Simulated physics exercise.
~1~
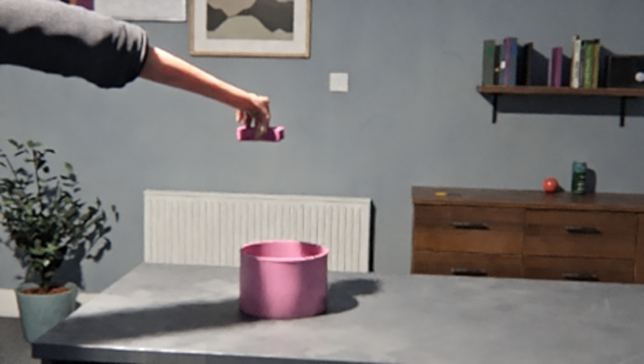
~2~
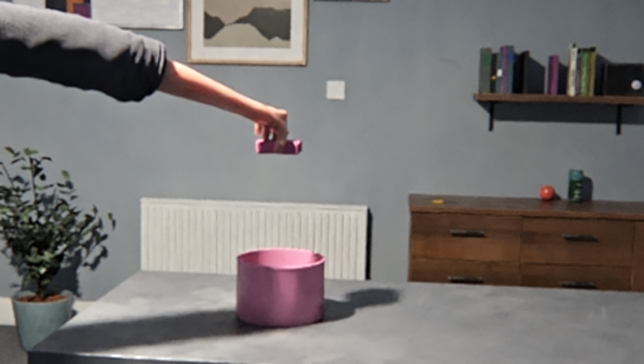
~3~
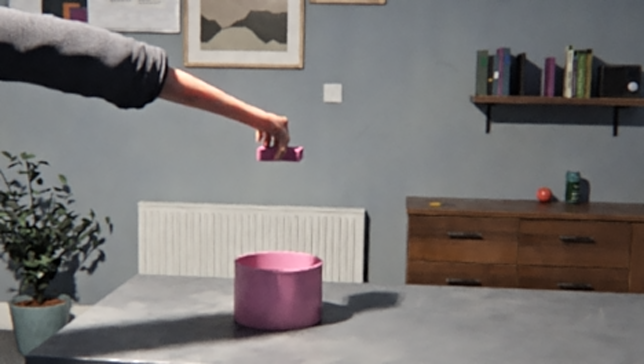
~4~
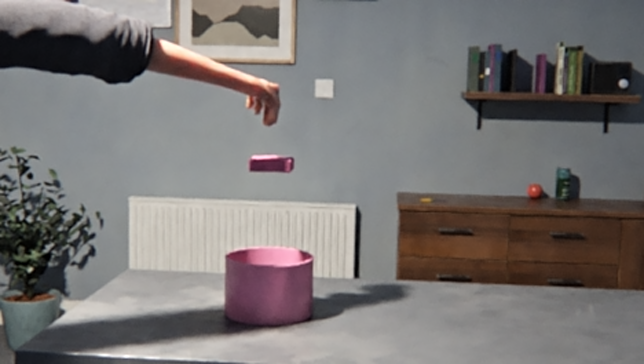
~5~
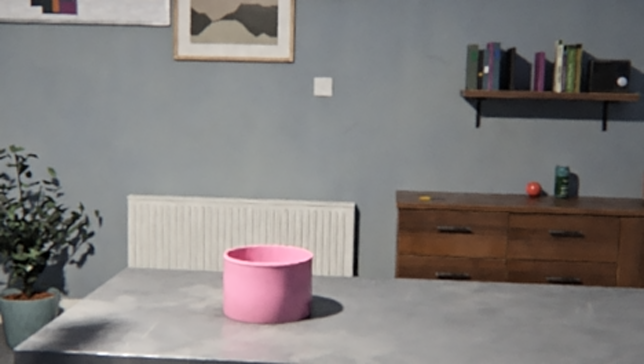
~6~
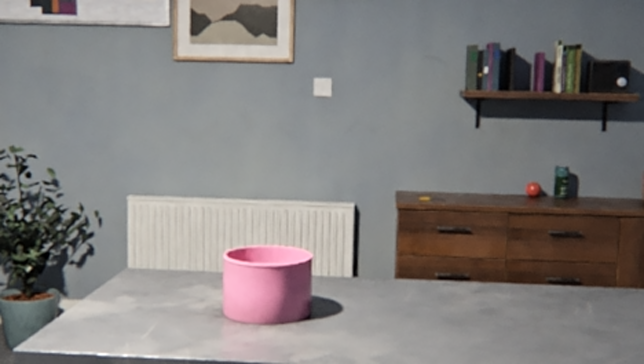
In a grey-walled room seen from the front by a slightly swaying camera, a round pink container stands on a grey table. A leafy potted plant sits at the left, a white radiator is behind, and a wooden chest of drawers stands beneath a bookshelf at the right. An arm in a dark sleeve reaches in from the left, holding a small pink sponge above the container. The hand shifts slightly right, pauses, then lets go, and the sponge drops toward the opening. The arm leaves, and the sponge ends up inside the container, hidden from view.
